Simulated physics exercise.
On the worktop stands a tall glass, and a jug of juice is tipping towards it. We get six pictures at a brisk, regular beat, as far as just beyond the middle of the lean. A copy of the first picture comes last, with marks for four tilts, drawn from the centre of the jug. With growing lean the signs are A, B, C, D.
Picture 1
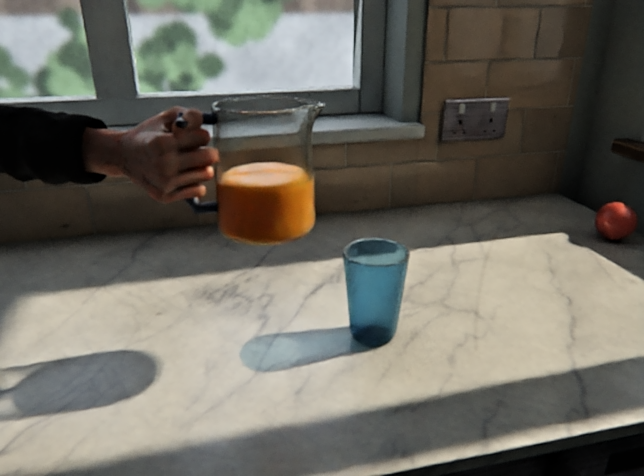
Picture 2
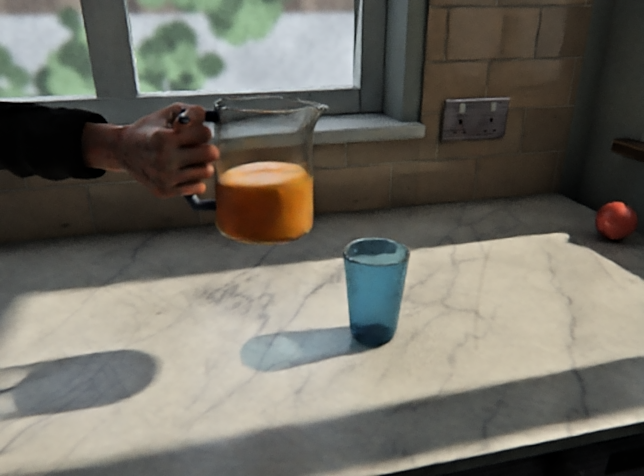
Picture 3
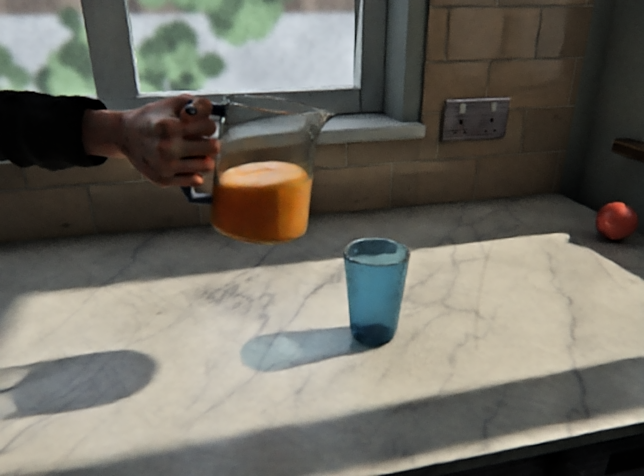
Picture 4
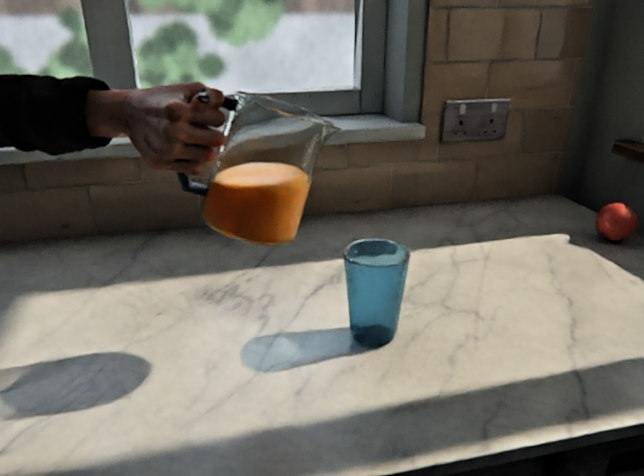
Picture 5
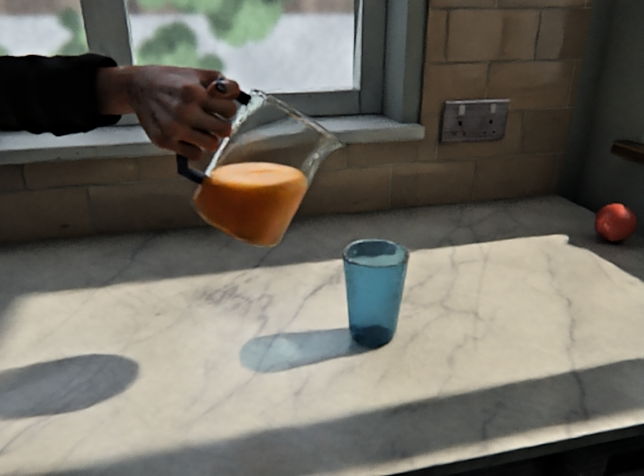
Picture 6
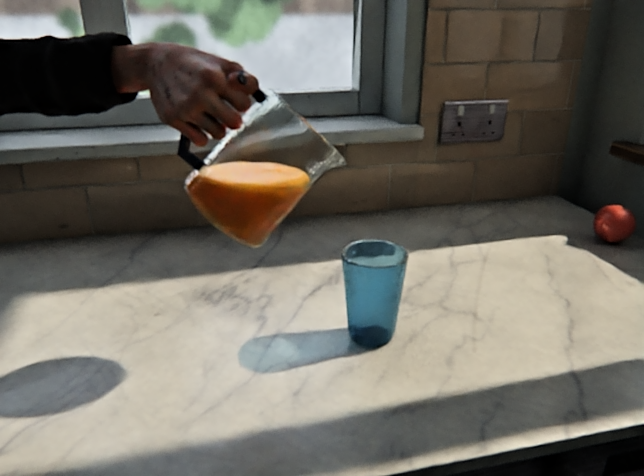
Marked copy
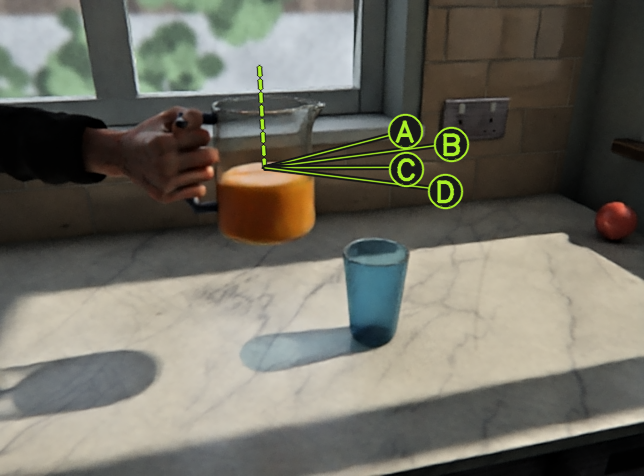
At first, a hand holds a clear jug of orange juice upright above a sunlit marble worktop, to the left of a blue glass. The hand then tilts the jug towards the glass, slowly and then more steeply, its lip lowering while the juice stays inside and the glass stands still.
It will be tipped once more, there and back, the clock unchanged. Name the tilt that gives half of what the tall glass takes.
The best mark is A.
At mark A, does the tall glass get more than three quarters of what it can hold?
No, it does not.
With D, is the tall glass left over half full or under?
Over half.
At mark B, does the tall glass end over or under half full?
Over half.
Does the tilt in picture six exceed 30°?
Yes, it does.
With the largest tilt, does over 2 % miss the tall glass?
Yes.
In lime, A at (389, 135); B at (434, 145); C at (389, 167); D at (428, 188).
With A, the tall glass ends with about 51 % of what it can hold; 4 % of the juice is spilt.
With B, the tall glass ends with about 73 % of what it can hold; 3 % of the juice is spilt.
With C, the tall glass ends with about 86 % of what it can hold; 8 % of the juice is spilt.
With D, the tall glass ends with about 85 % of what it can hold; 22 % of the juice is spilt.
